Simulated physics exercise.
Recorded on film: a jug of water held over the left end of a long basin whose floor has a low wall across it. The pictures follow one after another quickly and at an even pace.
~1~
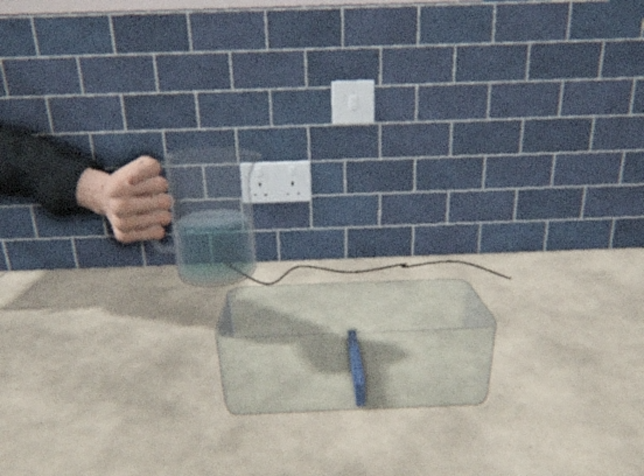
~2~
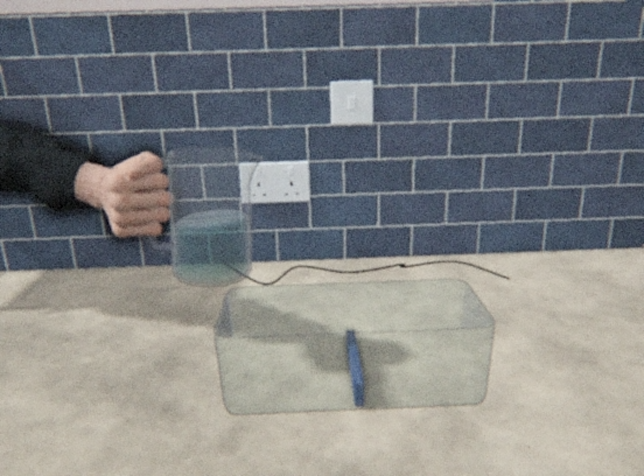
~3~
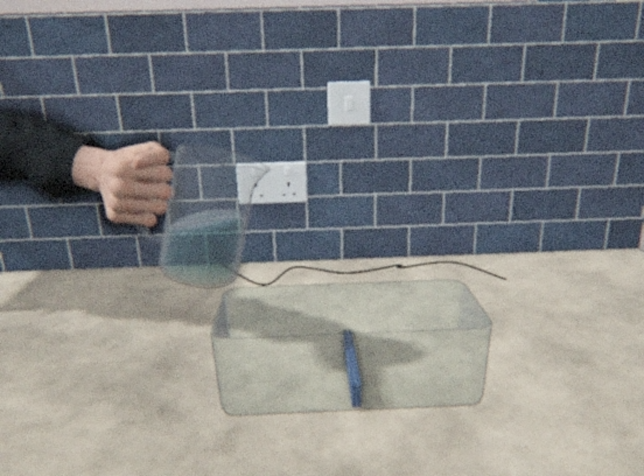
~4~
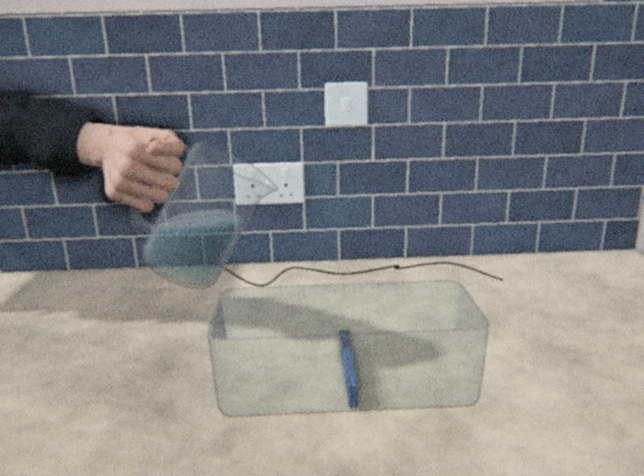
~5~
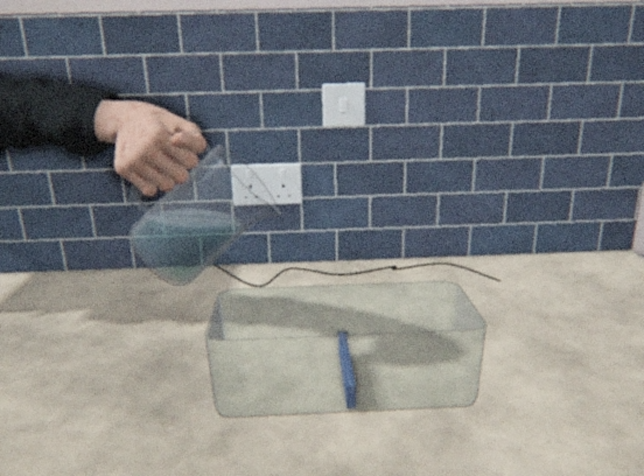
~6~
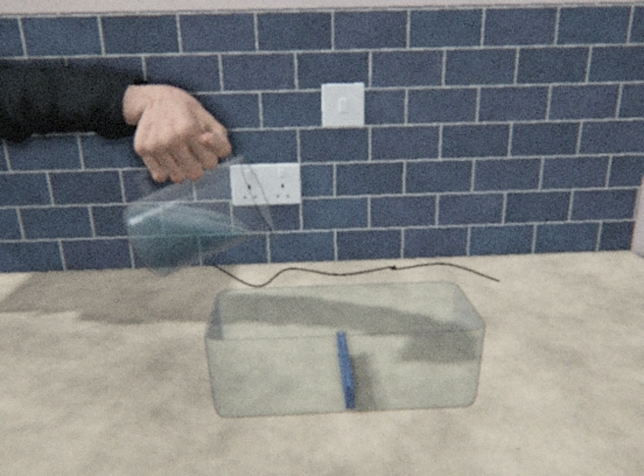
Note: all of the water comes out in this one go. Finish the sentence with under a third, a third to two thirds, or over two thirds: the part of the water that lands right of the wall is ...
It is under a third.
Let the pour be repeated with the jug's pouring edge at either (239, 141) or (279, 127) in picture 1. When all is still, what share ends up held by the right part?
5 and 60 in a hundred.
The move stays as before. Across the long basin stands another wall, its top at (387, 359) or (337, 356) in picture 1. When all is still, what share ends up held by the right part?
About 15 per cent, then about 50 per cent.
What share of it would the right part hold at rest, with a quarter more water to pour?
Estimate: Around 15 per cent.
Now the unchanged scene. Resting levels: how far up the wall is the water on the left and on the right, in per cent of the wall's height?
Left: About 50; right: About 10.
A moment on, the jug is tipped right over and 76 per cent is still to pour, 5 is left of the wall and 0 right of it.
Next, the jug is tipped right over and 34 per cent is still to pour, 44 is left of the wall and 2 right of it.
Then the jug is tipped right over and 14 per cent is still to pour, 61 is left of the wall and 12 right of it.
Later the jug is tipped right over and 5 per cent is still to pour, 77 is left of the wall and 13 right of it.
Finally, 82 per cent lies left of the wall, 14 right of it and 3 outside.
